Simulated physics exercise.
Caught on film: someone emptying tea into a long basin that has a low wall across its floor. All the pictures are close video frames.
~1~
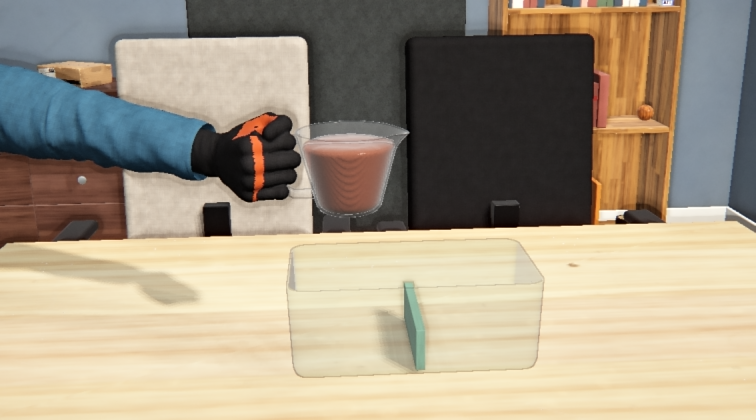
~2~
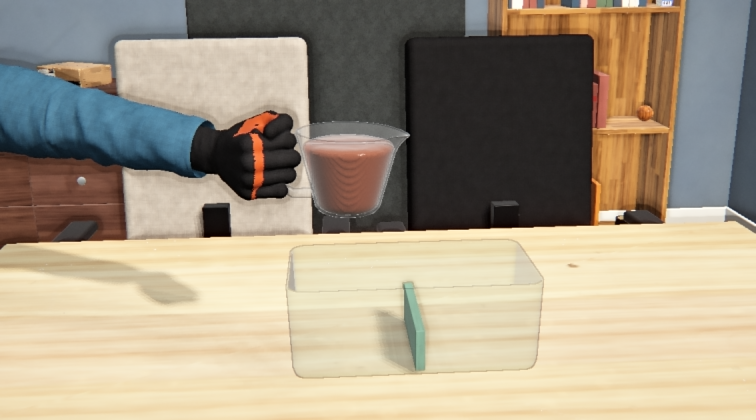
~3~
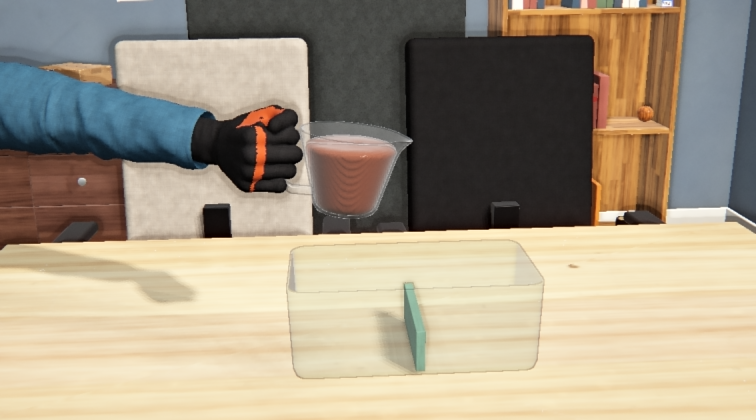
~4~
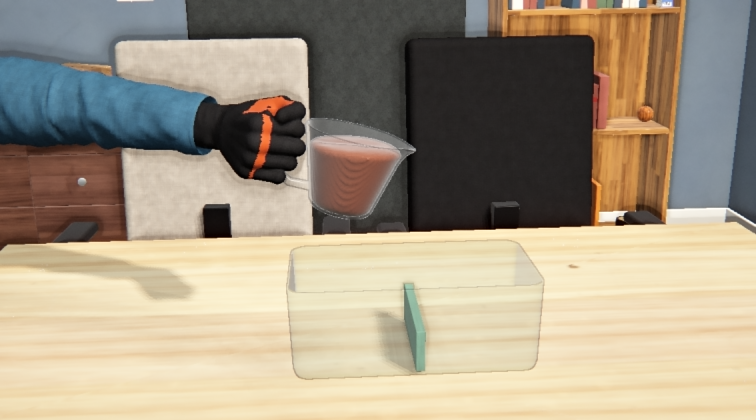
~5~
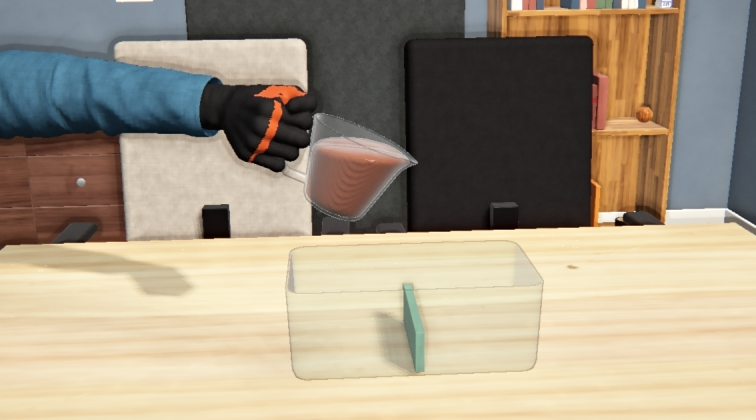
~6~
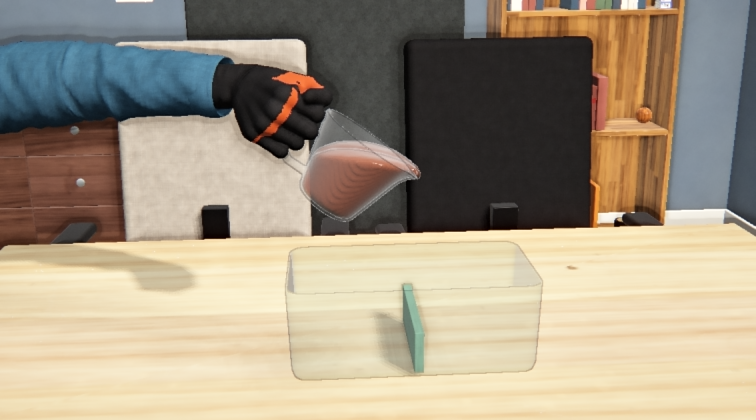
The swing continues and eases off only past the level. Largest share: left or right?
More to the right.
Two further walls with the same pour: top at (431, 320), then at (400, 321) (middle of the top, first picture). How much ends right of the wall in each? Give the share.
Near 50 % and 85 %.
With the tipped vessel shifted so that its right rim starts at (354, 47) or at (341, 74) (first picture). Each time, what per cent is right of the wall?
It comes to about 35 %, followed by about 10 %.
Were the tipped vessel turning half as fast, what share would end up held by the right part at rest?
It comes to 90 per cent or so.
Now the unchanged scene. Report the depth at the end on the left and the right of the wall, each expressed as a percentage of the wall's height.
On the left it is 10 per cent, on the right 40.
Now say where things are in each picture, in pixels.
In the first picture, it leans 0°; its right rim is at (409, 131); the tea meets the walls at (301, 143) and (395, 142); the long basin's rim runs from (289, 268) to (530, 261); the wall's top is at (414, 306).
In the second picture, it leans 2°; its right rim is at (409, 134); the tea meets the walls at (302, 143) and (395, 142).
In the third picture, it leans 7°; its right rim is at (413, 140); the tea meets the walls at (305, 142) and (397, 145).
In the fourth picture, it leans 15°; its right rim is at (416, 149); the tea meets the walls at (309, 141) and (402, 149).
In the fifth picture, it leans 25°; its right rim is at (418, 161); the tea meets the walls at (312, 145) and (407, 154).
In the sixth picture, it leans 37°; its right rim is at (418, 177); the tea meets the walls at (311, 155) and (407, 164); 3 per cent is over the edge.
A moment on, the tilt is 105° and 25 per cent is still to pour, 1 is left of the wall and 49 right of it.
Next, the tilt is 110° and 1 per cent is still to pour, 17 is left of the wall and 74 right of it.
Then the tilt is 110° and 0 per cent is still to pour, 21 is left of the wall and 75 right of it.
Later the tilt is 110° and 0 per cent is still to pour, 21 is left of the wall and 75 right of it.
In the end 21 per cent lies left of the wall, 75 right of it and 4 outside.
